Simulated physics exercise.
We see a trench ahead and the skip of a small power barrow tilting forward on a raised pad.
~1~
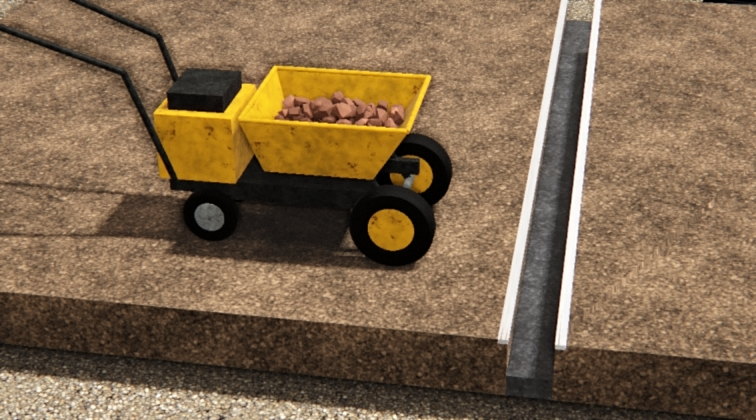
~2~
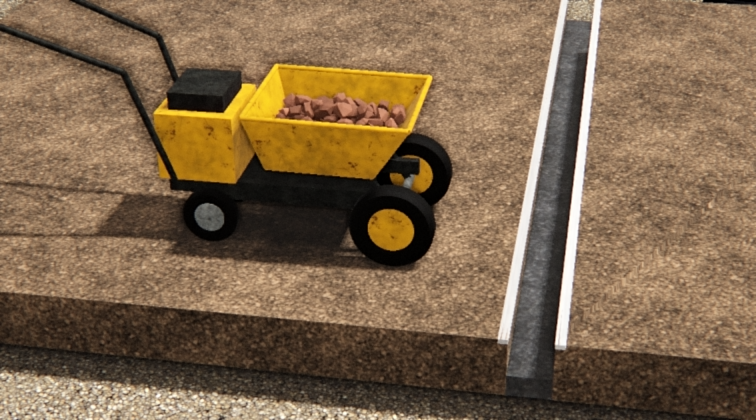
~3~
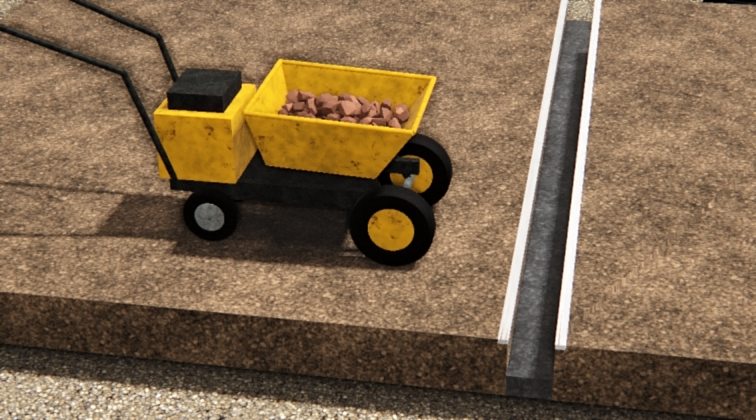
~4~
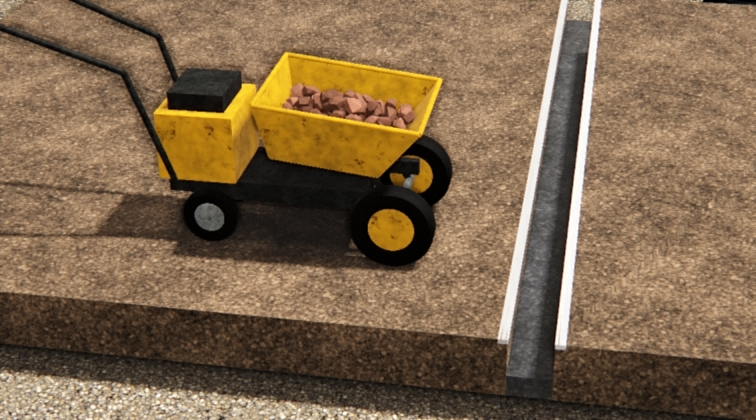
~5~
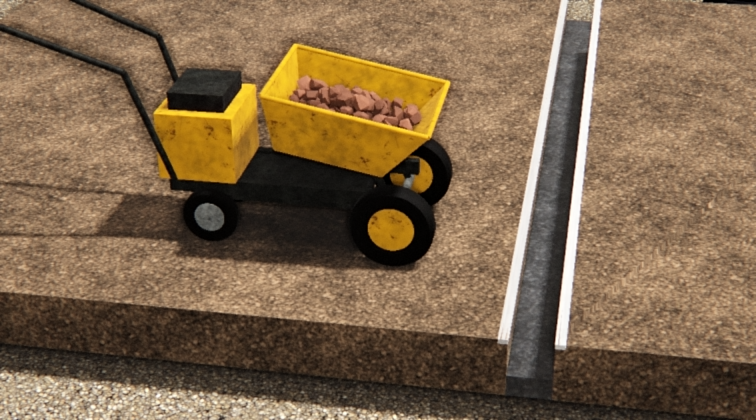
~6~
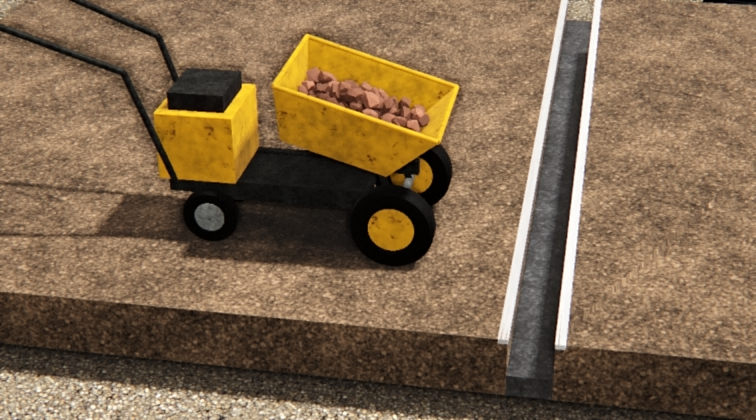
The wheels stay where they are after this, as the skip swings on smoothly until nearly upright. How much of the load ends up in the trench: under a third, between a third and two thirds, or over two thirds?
Over two thirds.
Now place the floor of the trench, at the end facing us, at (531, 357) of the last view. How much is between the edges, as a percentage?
50 per cent, roughly.
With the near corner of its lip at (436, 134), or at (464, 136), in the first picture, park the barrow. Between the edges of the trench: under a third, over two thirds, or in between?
Spot 1: In the middle band. Spot 2: Under a third.
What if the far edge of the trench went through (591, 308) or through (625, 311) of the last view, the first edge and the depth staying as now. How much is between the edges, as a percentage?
First one: 90 per cent; second one: 90 per cent.
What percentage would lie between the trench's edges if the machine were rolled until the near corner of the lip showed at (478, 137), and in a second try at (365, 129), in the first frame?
The share would be near 10 percent, and then near 50 percent.
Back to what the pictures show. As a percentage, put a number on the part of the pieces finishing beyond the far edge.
I'd say near 15 per cent, give or take.
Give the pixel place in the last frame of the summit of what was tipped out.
I'd put the summit somewhere around pixel (535, 235).
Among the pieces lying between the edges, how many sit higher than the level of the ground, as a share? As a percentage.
My figure is near 15 per cent.
Shortly afterwards, skip tipped steeply; the whole lot in the skip.
Next, skip tipped right over; all but a few in the skip; only a few short of the trench; only a few in or heaped over the trench; only a few falling.
Some moments later, skip tipped right over; near a third in the skip; a little short of the trench; near half in or heaped over the trench; a little beyond it.
In the end, skip tipped right over; a little in the skip; a little short of the trench; the bulk in or heaped over the trench; a little beyond it.
